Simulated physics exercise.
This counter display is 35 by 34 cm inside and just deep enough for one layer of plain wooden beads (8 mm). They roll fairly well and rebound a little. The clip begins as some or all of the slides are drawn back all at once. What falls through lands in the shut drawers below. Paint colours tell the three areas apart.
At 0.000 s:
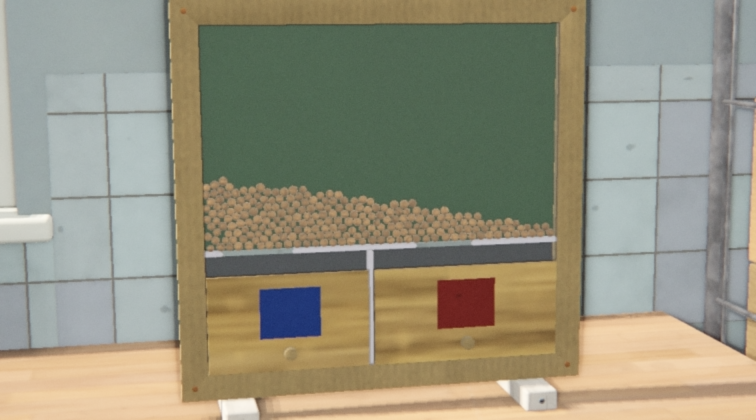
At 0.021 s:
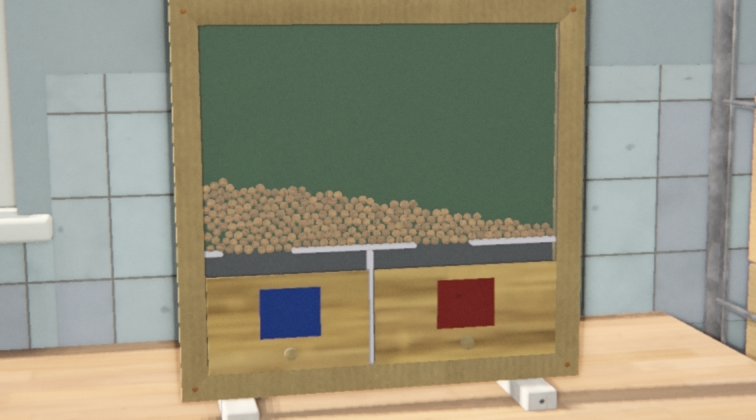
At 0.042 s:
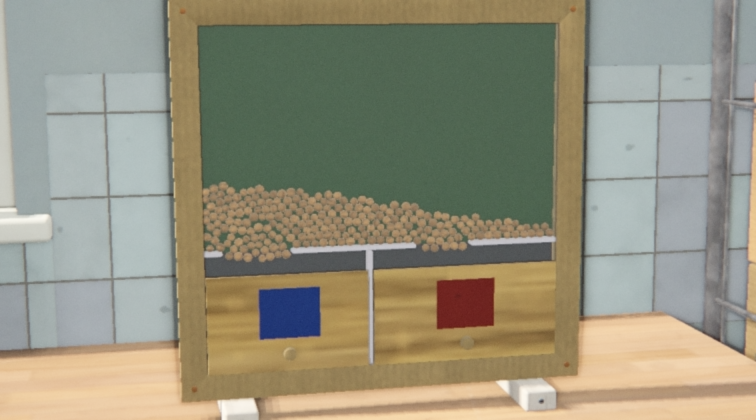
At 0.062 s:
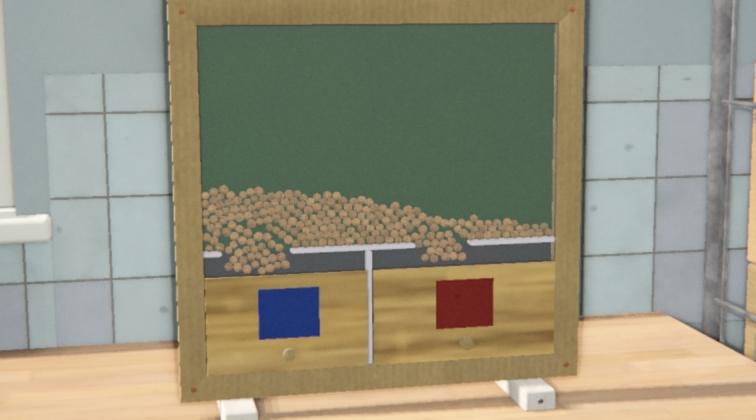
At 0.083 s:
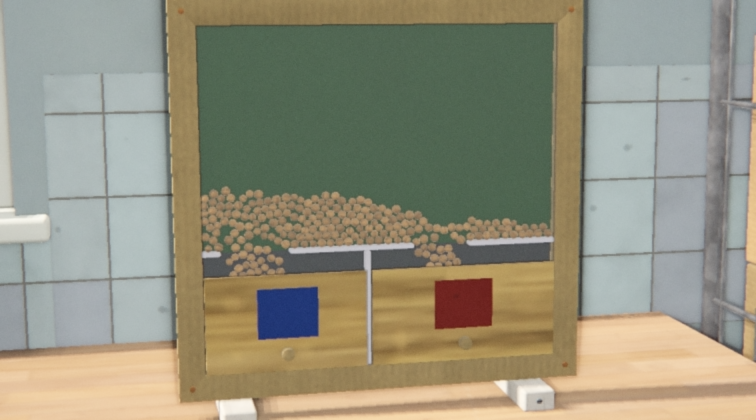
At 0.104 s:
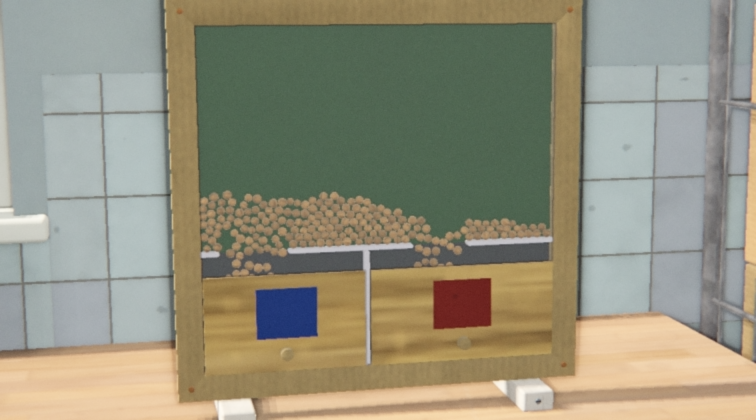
Wooden-framed display with a green back opening two gaps beneath piled beads, which drop through above blue-marked and red-marked drawers.
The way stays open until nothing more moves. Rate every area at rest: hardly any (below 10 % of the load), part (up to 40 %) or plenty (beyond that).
Red drawer part, blue drawer plenty, green store part.
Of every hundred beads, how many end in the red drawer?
Roughly 20 per cent.
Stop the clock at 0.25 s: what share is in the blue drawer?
Some 35 per cent.
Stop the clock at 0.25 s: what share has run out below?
Roughly 55 per cent.
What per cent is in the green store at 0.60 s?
Roughly 35 per cent.
By 0.25 s, 55 % are out; red 15 %, blue 35 %, green 45 %.
By 0.60 s, 65 % are out; red 20 %, blue 45 %, green 35 %.
By 1.30 s, 75 % are out; red 20 %, blue 50 %, green 25 %.
Settled by 1.5 s, 75 % are out; red 20 %, blue 50 %, green 25 %.
